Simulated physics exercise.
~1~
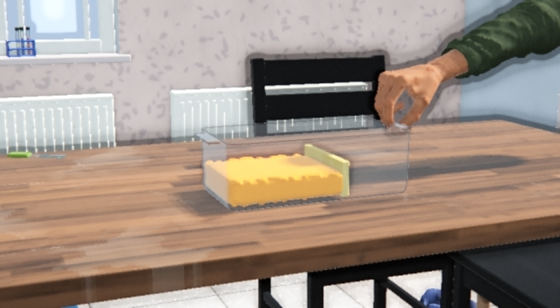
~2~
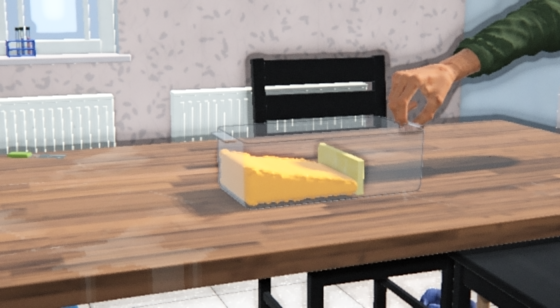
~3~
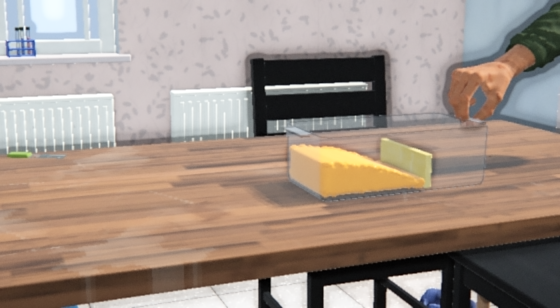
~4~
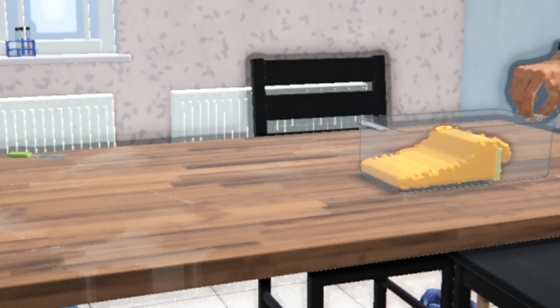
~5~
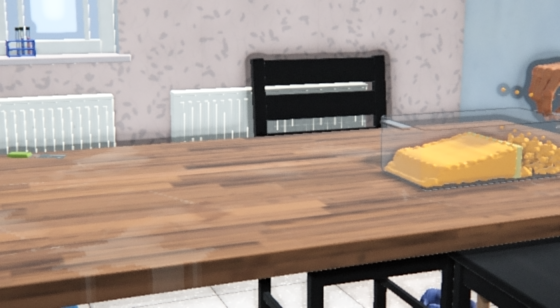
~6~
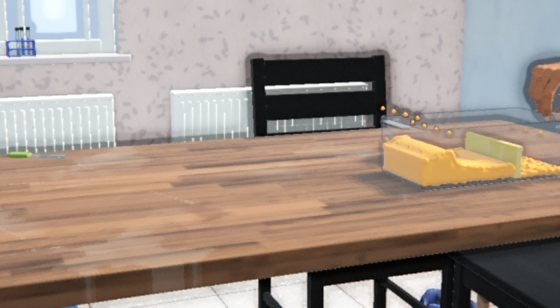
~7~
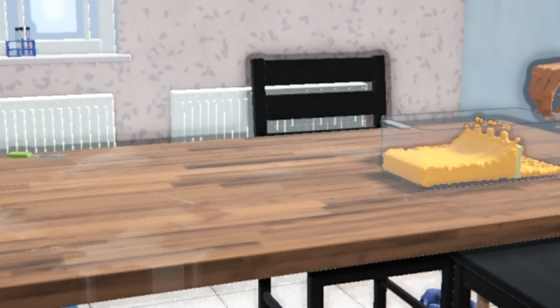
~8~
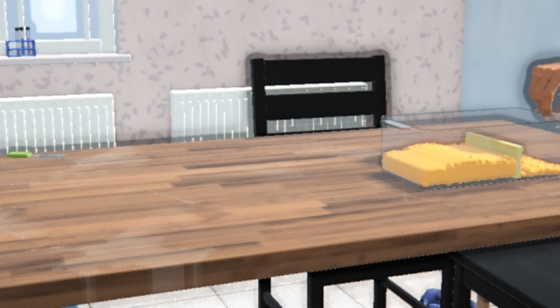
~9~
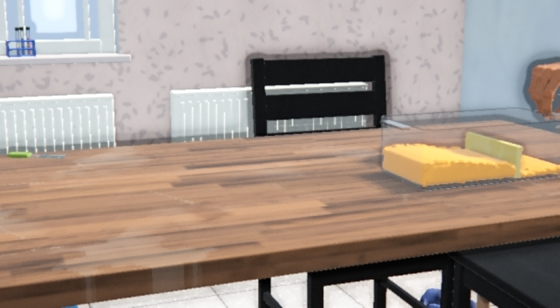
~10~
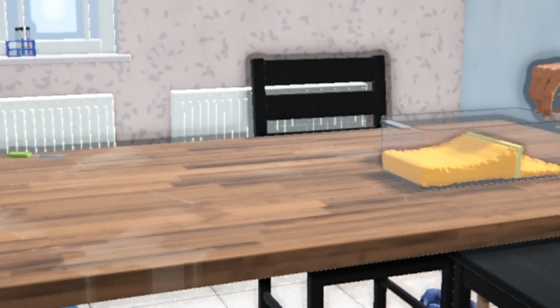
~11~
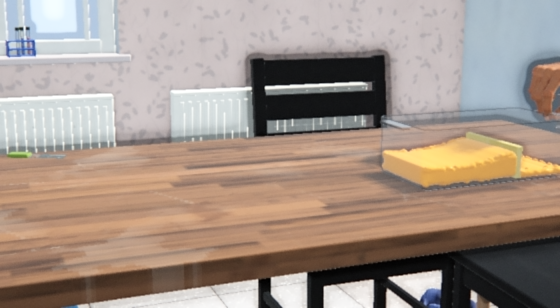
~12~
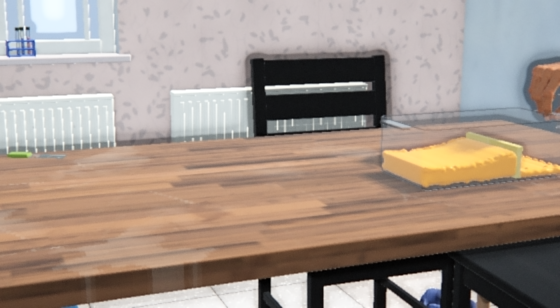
A hand in a dark green sleeve grips the right end of a clear food box on a wooden table, seen from the side in a room with a black chair, white radiators and a speckled pale wall. Yellow-orange juice fills the left part, held by a low upright yellowish divider. The hand pulls the box to the right, and the juice piles up at the left end, then surges back over the divider, throwing up droplets. The box stops near the right edge of view, where the juice sloshes and gradually calms, leaving a little in the right part and none on the table.
